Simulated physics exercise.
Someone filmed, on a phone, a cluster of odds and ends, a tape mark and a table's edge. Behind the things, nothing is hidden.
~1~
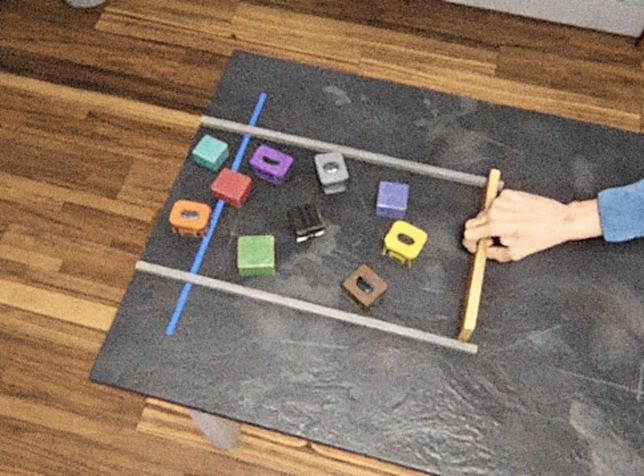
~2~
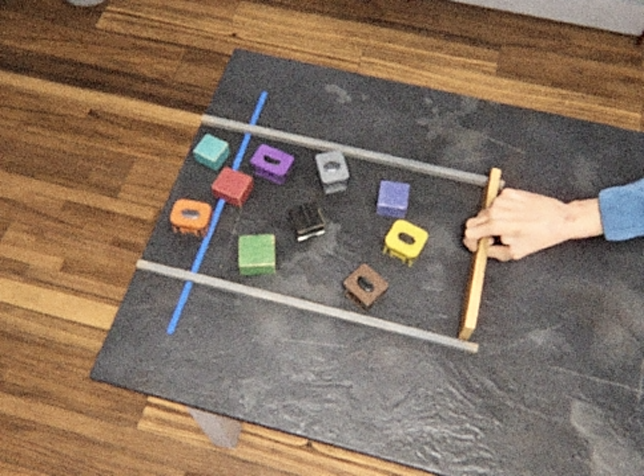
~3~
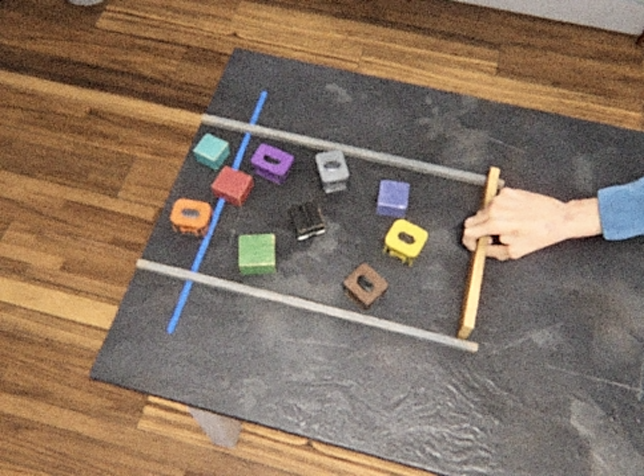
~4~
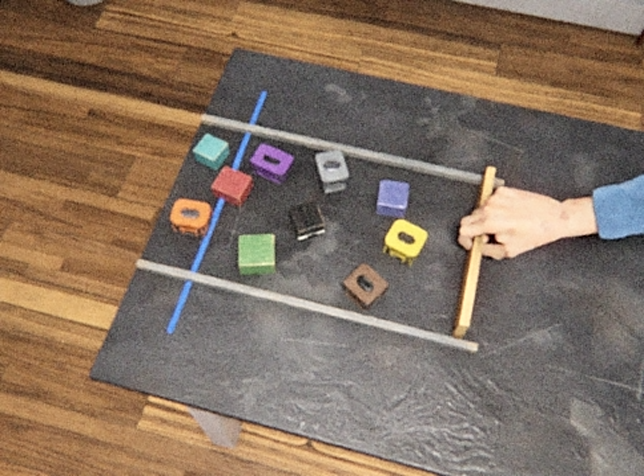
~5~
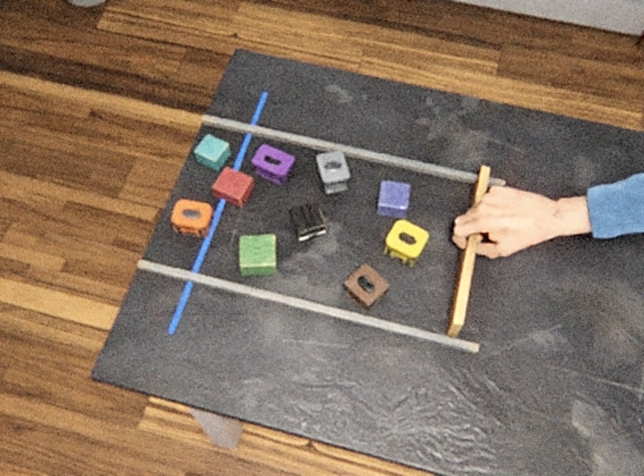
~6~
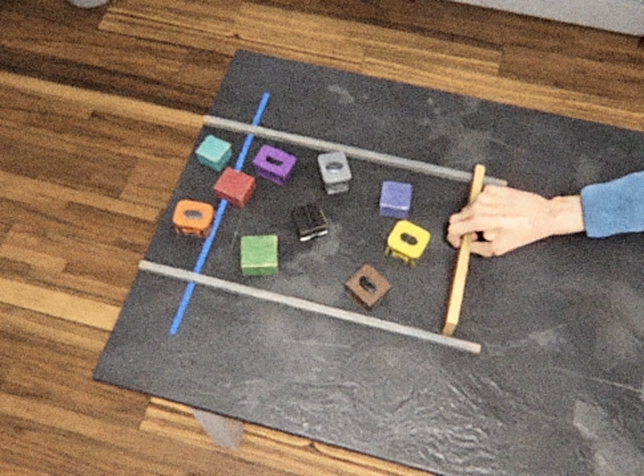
The clip shows a hand holding a wooden bar beside scattered colourful blocks and cases between two rails on a dark board crossed by blue tape; the hand slides the bar slightly left while the objects stay practically still.
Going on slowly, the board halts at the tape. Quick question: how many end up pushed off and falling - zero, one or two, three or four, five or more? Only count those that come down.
Three or four.
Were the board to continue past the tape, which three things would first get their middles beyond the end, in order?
Turquoise block, purple case, red block.
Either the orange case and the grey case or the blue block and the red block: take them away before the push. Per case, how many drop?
You'd get 2 in the first case and 2 in the second one.
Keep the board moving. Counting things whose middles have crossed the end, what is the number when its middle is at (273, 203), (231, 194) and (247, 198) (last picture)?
In that order 1, 4 and 1.
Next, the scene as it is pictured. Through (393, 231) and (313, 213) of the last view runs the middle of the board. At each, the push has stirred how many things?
At that stage 3; at the next, 7.
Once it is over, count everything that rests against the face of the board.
That makes 3.
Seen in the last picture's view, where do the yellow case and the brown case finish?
The first near (206, 198), the second near (183, 255).
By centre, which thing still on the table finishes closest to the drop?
That's the black box.
Soon after, none off yet; turquoise block at rest near (214, 153); orange case at rest near (195, 220); red block at rest near (235, 188).
Then, none off yet; turquoise block on its side near (175, 163); orange case moved about its own width near (181, 204); red block moved about its own width near (196, 172).
At rest, the number that fall off is three or four; fallen, purple case, red block, orange case and turquoise block.
